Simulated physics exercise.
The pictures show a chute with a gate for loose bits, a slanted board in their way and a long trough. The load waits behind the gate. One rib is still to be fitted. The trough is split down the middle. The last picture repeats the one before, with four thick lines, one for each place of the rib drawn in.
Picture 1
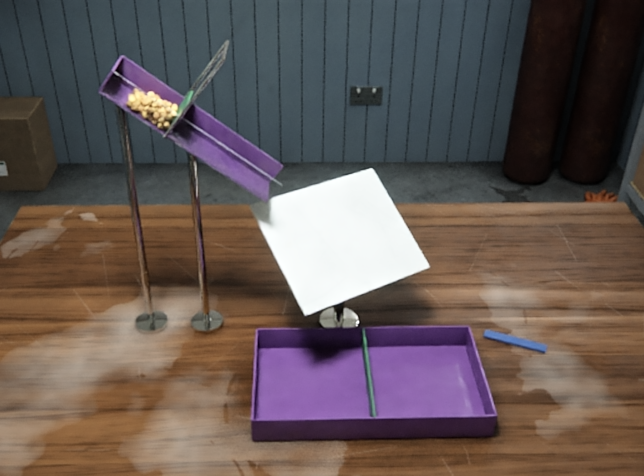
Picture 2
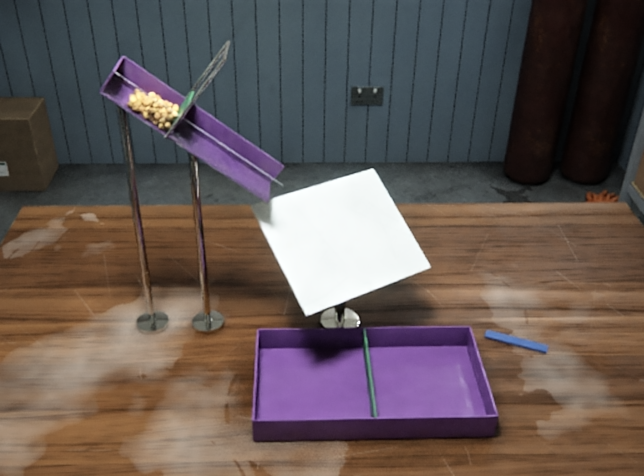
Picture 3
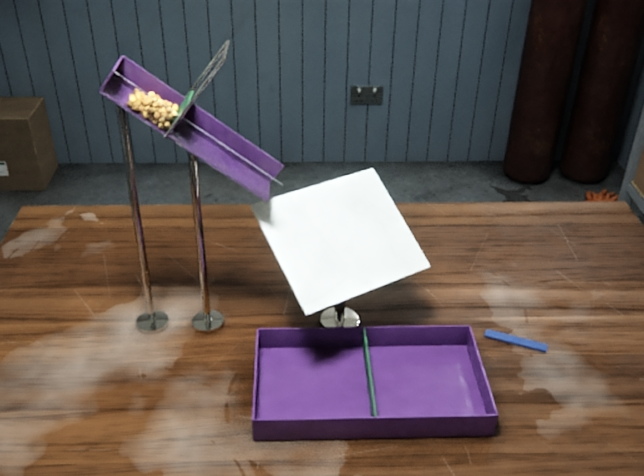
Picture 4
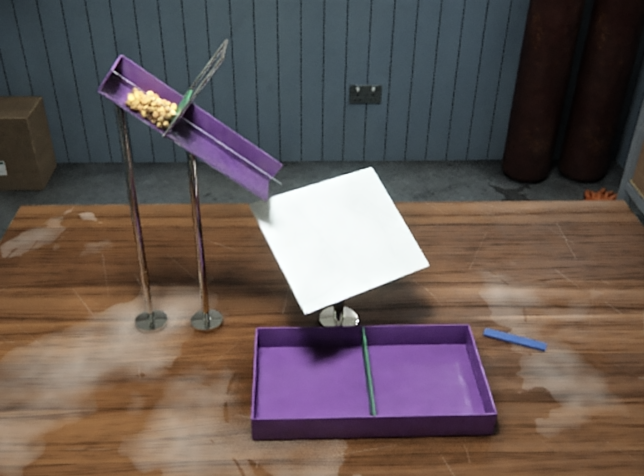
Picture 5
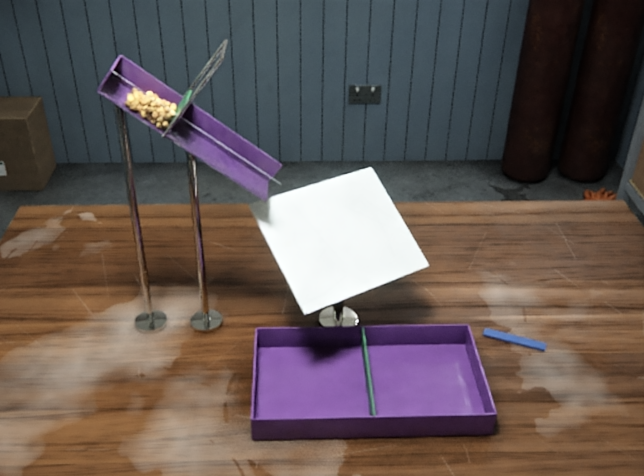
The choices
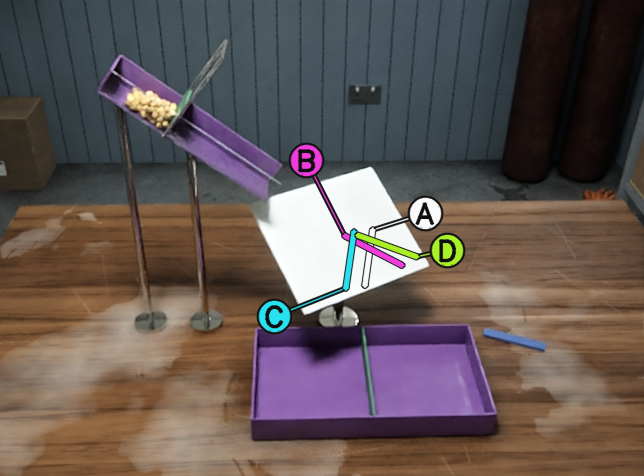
On a wooden table in front of a grey-blue panelled wall, pale dried chickpeas sit behind a closed gate in a sloping purple chute, with a tilted white board and a divided purple trough to the lower right. Throughout, the chickpeas, gate, board and trough all stay still.
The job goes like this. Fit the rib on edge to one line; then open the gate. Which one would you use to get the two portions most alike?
Go for A.
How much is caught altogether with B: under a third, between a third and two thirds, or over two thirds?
It is over two thirds.
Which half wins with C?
More lands on the left.
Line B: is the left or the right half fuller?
More lands on the right.
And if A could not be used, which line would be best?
That would be C.
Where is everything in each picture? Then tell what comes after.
The first frame shows load behind the gate at (157, 111), dried chickpeas; lip of the chute at (268, 193), sloping fairly steeply.
The second frame shows middle of the board at (343, 237), tilted fairly steeply; middle of its low edge at (372, 290); of its high edge at (315, 186).
The third frame shows front corners of the trough at (253, 420) and (498, 415); front end of its middle wall at (376, 417); gate still shut at (188, 102).
The fourth frame shows middle of the load at (156, 111); lip at (268, 192).
The fifth frame shows middle of the load at (156, 111); lip at (267, 192).
On the marked copy, line A from (372, 230) to (364, 285); line B from (344, 235) to (401, 265); line C from (354, 231) to (345, 288); line D from (357, 235) to (416, 256).
Choosing A, of what is caught, about two thirds in the left half, about a third in the right.
Choosing B, of what is caught, none in the left half, all in the right.
Choosing C, of what is caught, most in the left half, a small part in the right.
Choosing D, of what is caught, none in the left half, all in the right.
